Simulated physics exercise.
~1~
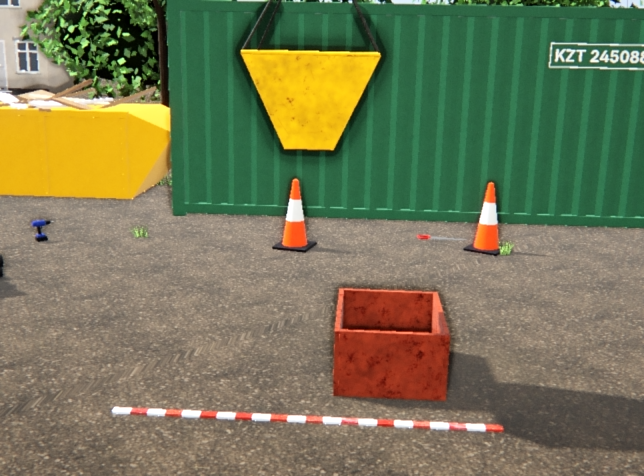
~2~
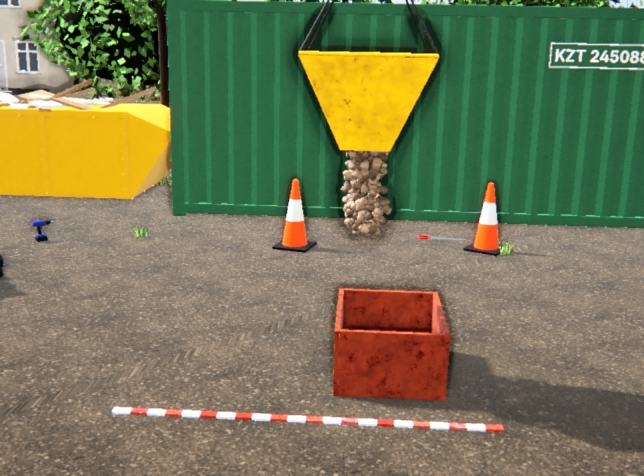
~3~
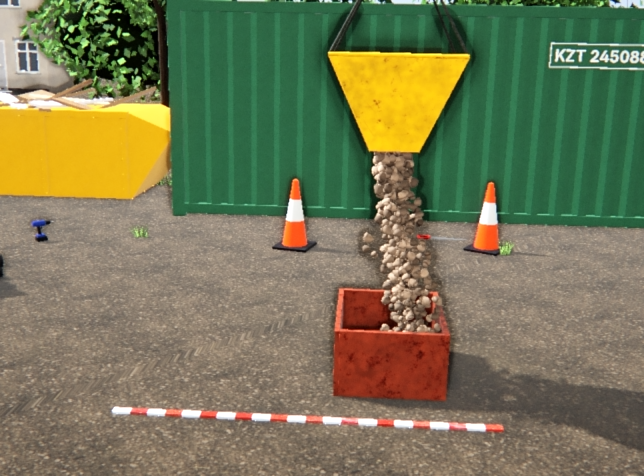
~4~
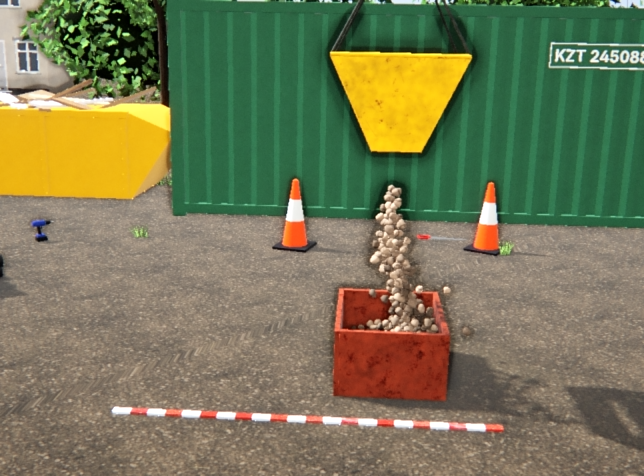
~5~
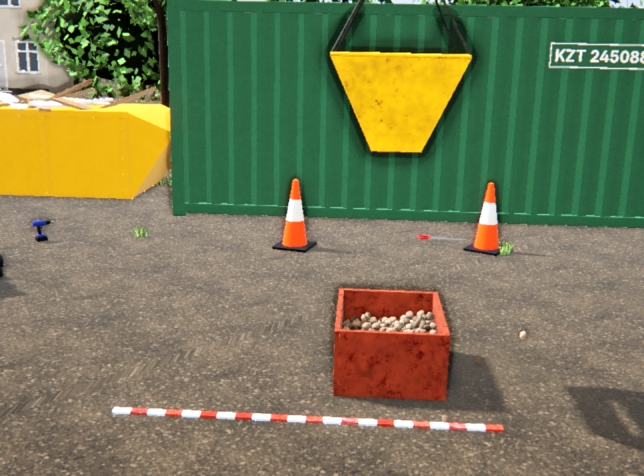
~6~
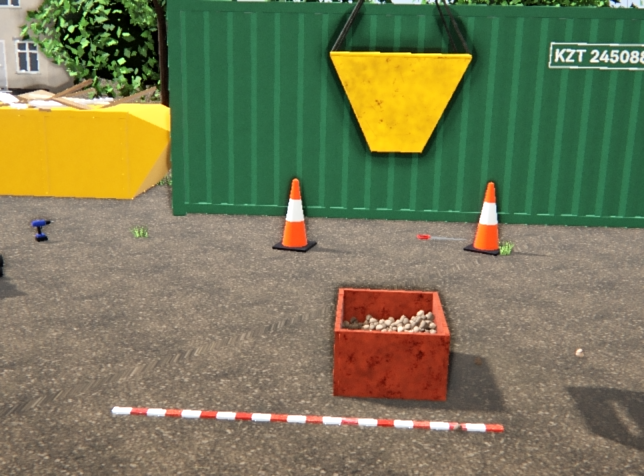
A large green shipping container stands behind a gravelly yard, seen from a fixed spot, with a yellow skip hanging from dark straps in front of it. Two orange and white cones stand near the container, a rusty red open bin sits in front, and a red and white banded pole lies nearest. The skip moves right and rounded pale stones pour from its bottom. It stops above the bin as the stream drops in, thins and runs out. One stray stone rolls away to the right, while the rest lie heaped in the bin, mostly towards its right side.
